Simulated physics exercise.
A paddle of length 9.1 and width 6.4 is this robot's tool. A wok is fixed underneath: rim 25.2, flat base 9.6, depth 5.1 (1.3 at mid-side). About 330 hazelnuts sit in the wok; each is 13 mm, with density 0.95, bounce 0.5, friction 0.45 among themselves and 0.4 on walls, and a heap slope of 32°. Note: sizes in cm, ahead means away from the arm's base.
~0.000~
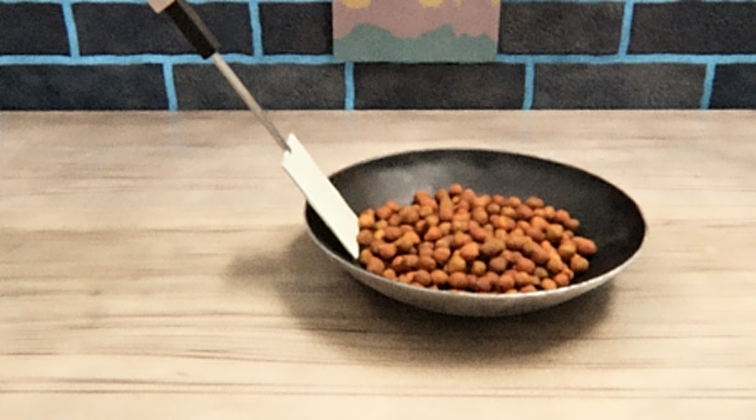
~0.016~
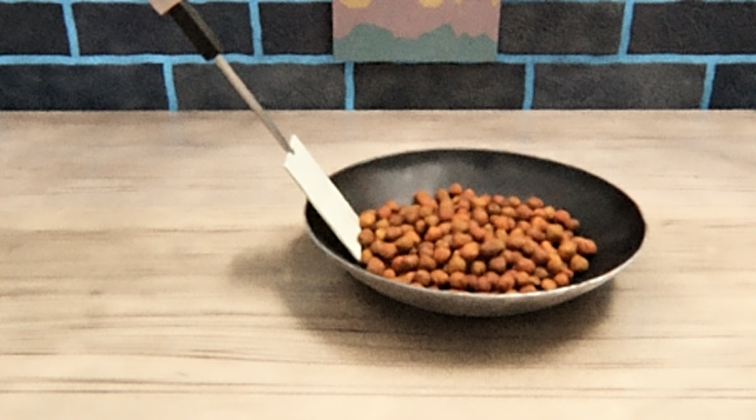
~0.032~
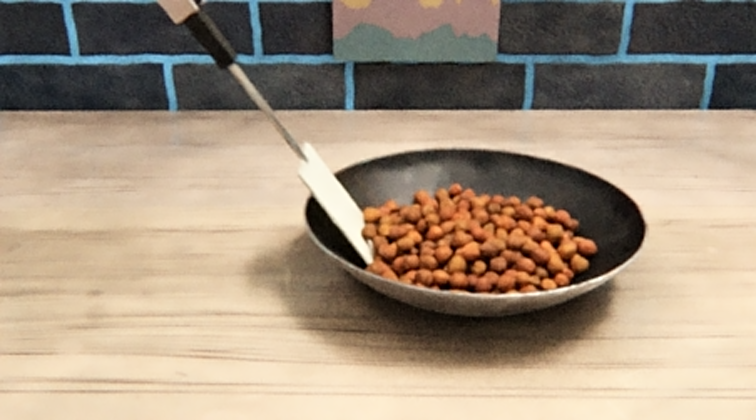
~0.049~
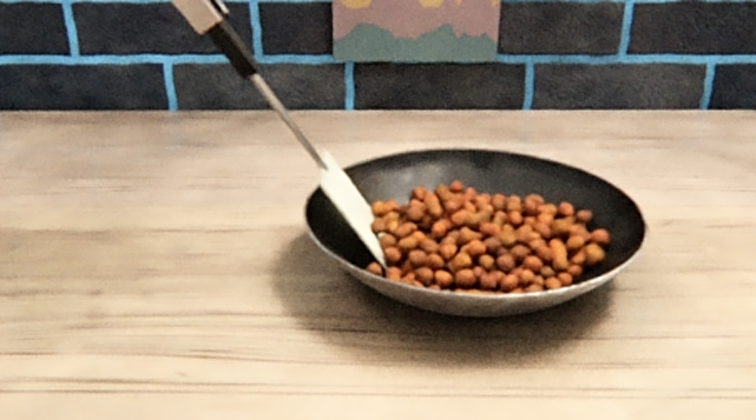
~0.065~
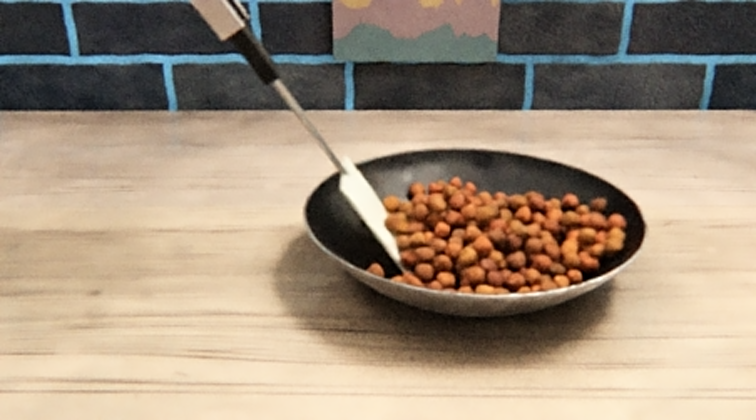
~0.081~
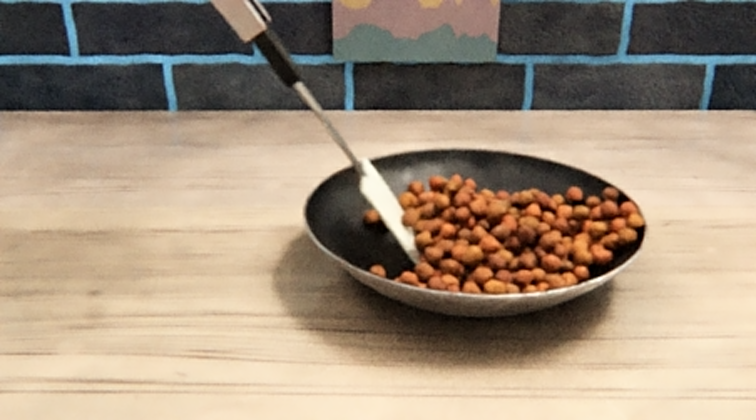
A white paddle slides right through the wok, pushing the heap of hazelnuts rightward.
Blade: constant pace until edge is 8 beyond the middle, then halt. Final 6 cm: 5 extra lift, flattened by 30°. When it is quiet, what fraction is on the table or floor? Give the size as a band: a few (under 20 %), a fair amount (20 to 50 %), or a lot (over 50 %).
A fair amount, between 20 and 50 %.
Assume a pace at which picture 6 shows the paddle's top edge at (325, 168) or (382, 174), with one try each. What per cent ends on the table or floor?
Close to 10 per cent in the first try and close to 35 per cent in the second.
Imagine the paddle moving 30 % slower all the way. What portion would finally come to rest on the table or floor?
It would be near 15 per cent.
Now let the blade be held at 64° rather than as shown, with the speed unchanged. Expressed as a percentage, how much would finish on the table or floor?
Estimate: Approx. 25 %.
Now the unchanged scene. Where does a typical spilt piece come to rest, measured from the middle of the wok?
About 30 centimetres.
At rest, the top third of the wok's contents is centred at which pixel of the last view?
I'd say around pixel (556, 239).
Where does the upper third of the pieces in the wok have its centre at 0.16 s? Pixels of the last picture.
About pixel (564, 215).
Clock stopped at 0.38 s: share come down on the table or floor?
Share at that moment: Roughly 15 %.
By 0.12 s, sloping 56°, highest piece 8 above the table; 328 in the wok, 5 on the blade or in flight.
By 0.16 s, sloping 45°, highest piece 9 above the table; 321 in the wok, 12 on the blade or in flight.
By 0.38 s, sloping 26°, highest piece 13 above the table; 237 in the wok, 55 on the table or floor, 41 on the blade or in flight.
By 1.43 s, sloping 26°, highest piece 4 above the table; 237 in the wok, 96 on the table or floor.
Final count, 237 in the wok, 96 on the table or floor. That is 29 % on the table or floor.
